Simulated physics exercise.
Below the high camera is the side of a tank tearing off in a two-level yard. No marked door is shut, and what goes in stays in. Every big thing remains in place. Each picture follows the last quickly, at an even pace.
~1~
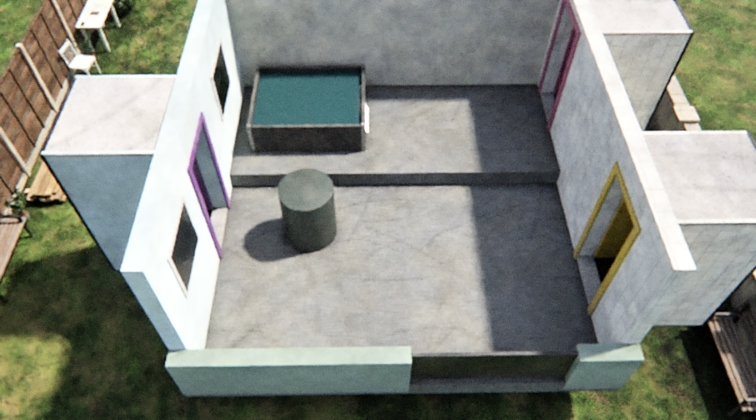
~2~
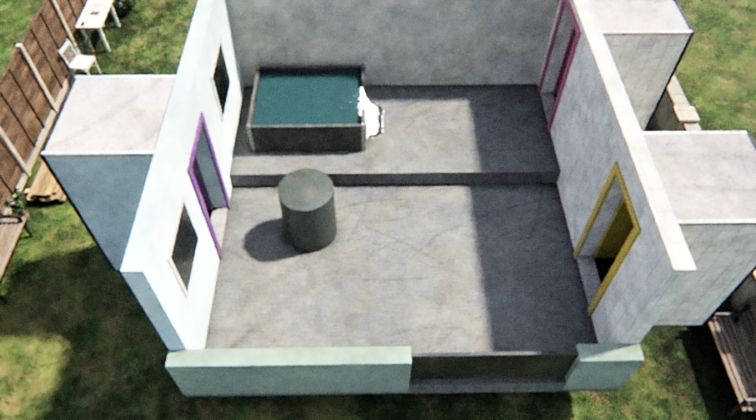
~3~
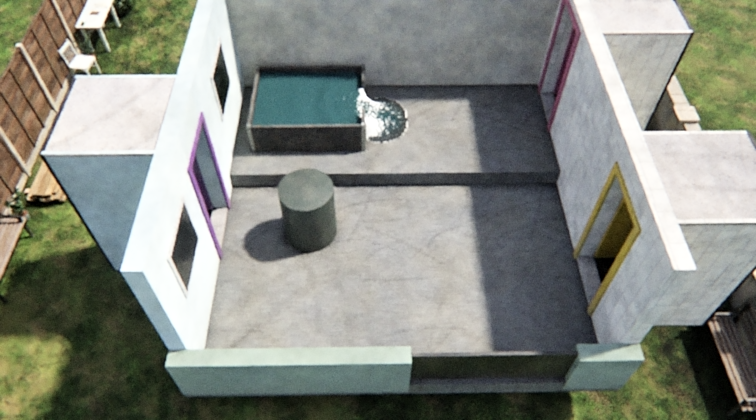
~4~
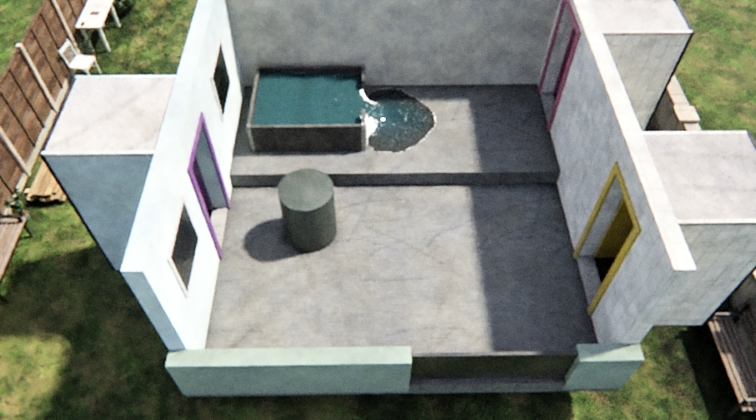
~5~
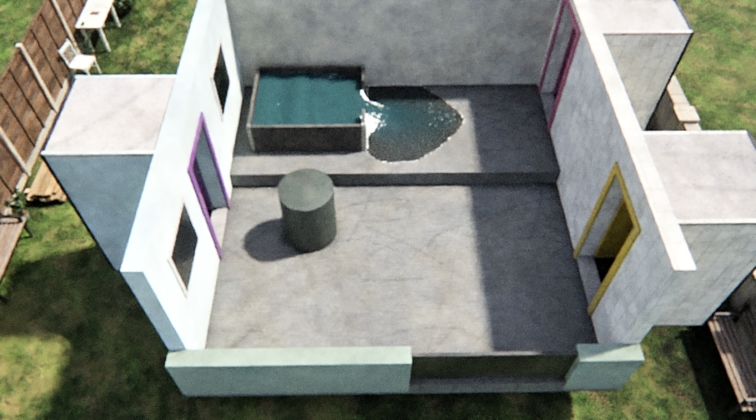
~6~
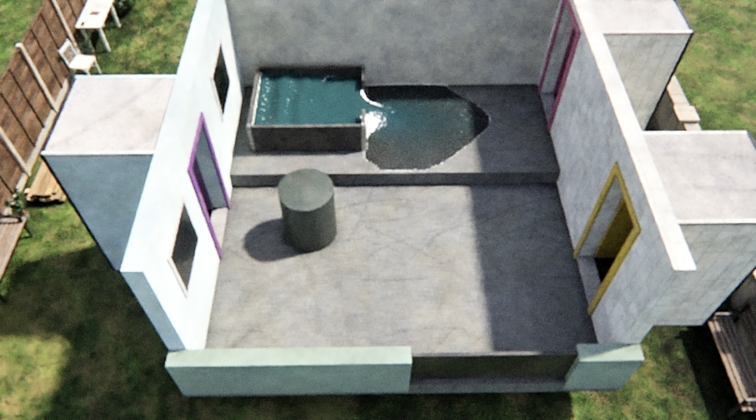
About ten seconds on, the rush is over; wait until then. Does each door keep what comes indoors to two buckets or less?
The purple door keeps it there; the yellow door keeps it there; the pink door lets more through.
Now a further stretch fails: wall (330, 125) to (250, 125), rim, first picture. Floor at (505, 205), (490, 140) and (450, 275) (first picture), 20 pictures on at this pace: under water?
Going through them, the first would be submerged, the next still bare and the last submerged.
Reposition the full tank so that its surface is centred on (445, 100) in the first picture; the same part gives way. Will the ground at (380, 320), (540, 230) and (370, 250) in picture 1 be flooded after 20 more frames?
I'd say still dry for the first, swamped for the second and still dry for the third.
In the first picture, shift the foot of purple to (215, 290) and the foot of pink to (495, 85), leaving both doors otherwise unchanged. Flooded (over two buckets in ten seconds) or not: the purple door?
Here the purple door remains short of it.
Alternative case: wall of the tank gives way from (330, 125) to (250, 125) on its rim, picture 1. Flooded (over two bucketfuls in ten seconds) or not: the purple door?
As for the purple door, it tops the mark.
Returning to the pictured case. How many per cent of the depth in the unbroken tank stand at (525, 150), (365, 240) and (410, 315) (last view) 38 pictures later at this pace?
In order: 16, 0, 2 %.
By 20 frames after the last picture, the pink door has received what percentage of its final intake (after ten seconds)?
By then roughly 55 percent of the ten-second total is in.
A moment on, water covers 25 % of the floor; the purple door not reached, the yellow door not reached, the pink door wet at the sill, nothing in.
Next, water covers 35 % of the floor; the purple door not reached, the yellow door not reached, the pink door over two buckets in.
Then, water covers 35 % of the floor; the purple door not reached, the yellow door wet at the sill, nothing in, the pink door far over two buckets in.
Later, water covers 50 % of the floor; the purple door not reached, the yellow door wet at the sill, nothing in, the pink door far over two buckets in.
In the end, water covers 80 % of the floor; the purple door wet at the sill, nothing in, the yellow door wet at the sill, nothing in, the pink door far over two buckets in.
